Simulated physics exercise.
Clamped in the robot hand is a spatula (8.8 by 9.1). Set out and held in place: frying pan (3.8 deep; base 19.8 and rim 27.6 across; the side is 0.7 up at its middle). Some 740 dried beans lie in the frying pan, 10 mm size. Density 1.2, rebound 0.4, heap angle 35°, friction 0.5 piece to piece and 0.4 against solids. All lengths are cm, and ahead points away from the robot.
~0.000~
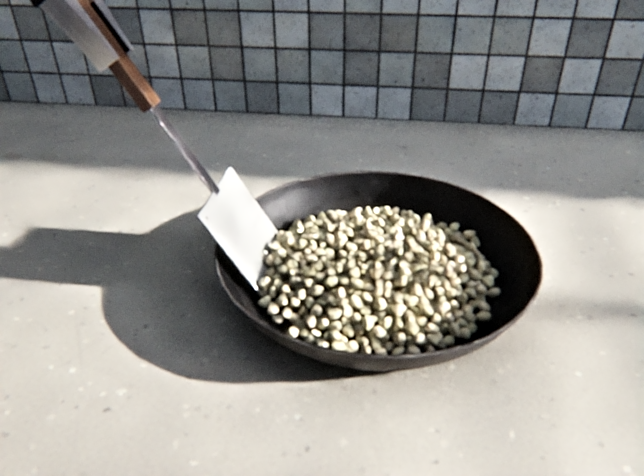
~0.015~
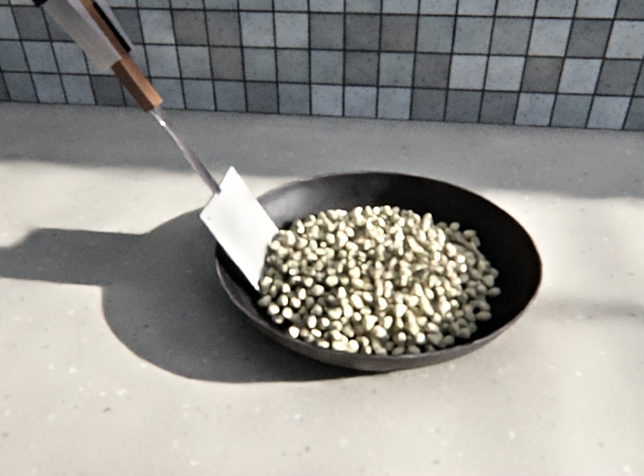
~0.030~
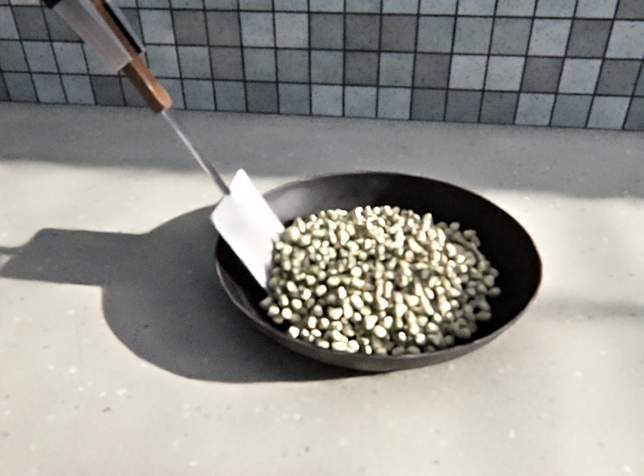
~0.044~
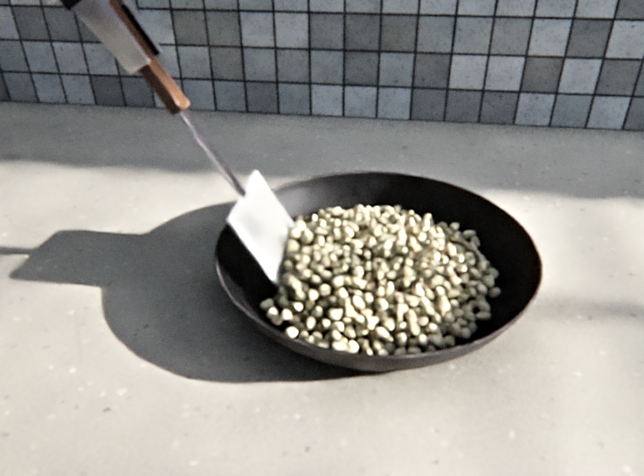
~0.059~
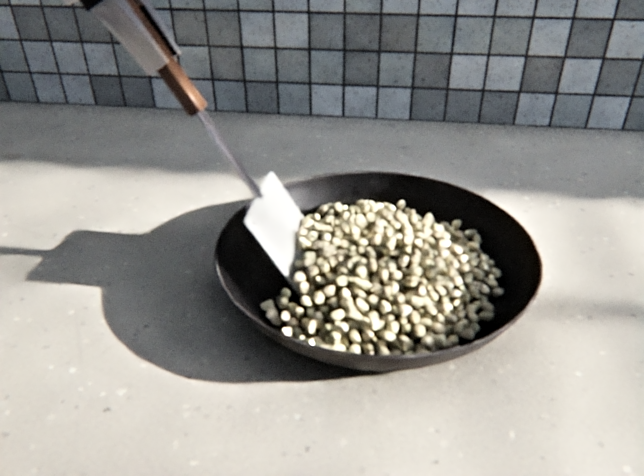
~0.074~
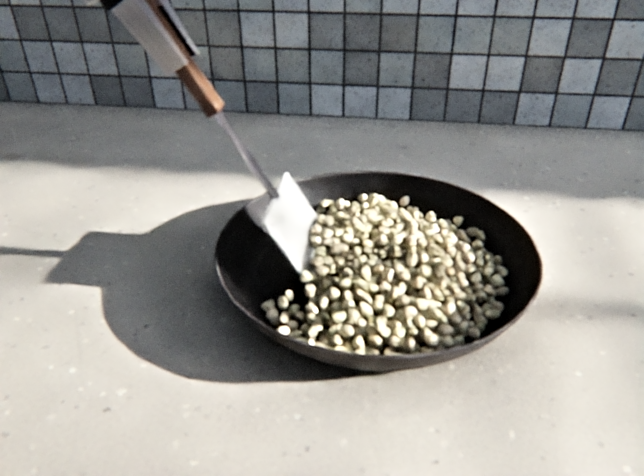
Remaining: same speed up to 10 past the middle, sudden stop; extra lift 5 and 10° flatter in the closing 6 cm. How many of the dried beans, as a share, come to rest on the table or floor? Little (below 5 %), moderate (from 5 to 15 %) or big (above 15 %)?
Share on the table or floor: Big (above 15 %).
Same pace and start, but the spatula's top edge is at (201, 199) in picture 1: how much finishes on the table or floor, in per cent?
Some 20 per cent.
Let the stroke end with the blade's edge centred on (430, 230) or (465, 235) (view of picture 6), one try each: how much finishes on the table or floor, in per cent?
Some 5 and 10 per cent.
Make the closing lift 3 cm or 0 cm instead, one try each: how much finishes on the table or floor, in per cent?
Some 25 and 20 per cent.
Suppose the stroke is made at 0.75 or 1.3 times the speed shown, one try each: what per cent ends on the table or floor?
Some 15 and 25 per cent.
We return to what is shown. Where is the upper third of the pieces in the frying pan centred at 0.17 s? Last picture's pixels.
Near (467, 253).
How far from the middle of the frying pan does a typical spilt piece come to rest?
Some 28 cm.
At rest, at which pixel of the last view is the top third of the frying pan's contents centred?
At about (477, 275).
After 0.12 s, sloping 59°, highest piece 5 above the table; 741 in the frying pan.
After 0.17 s, sloping 56°, highest piece 6 above the table; 741 in the frying pan.
After 0.40 s, sloping 49°, highest piece 15 above the table; 569 in the frying pan, 138 on the table or floor, 34 on the blade or in flight.
After 1.45 s, sloping 49°, highest piece 4 above the table; 569 in the frying pan, 172 on the table or floor.
At rest, 569 in the frying pan, 172 on the table or floor. That is 23 % on the table or floor.
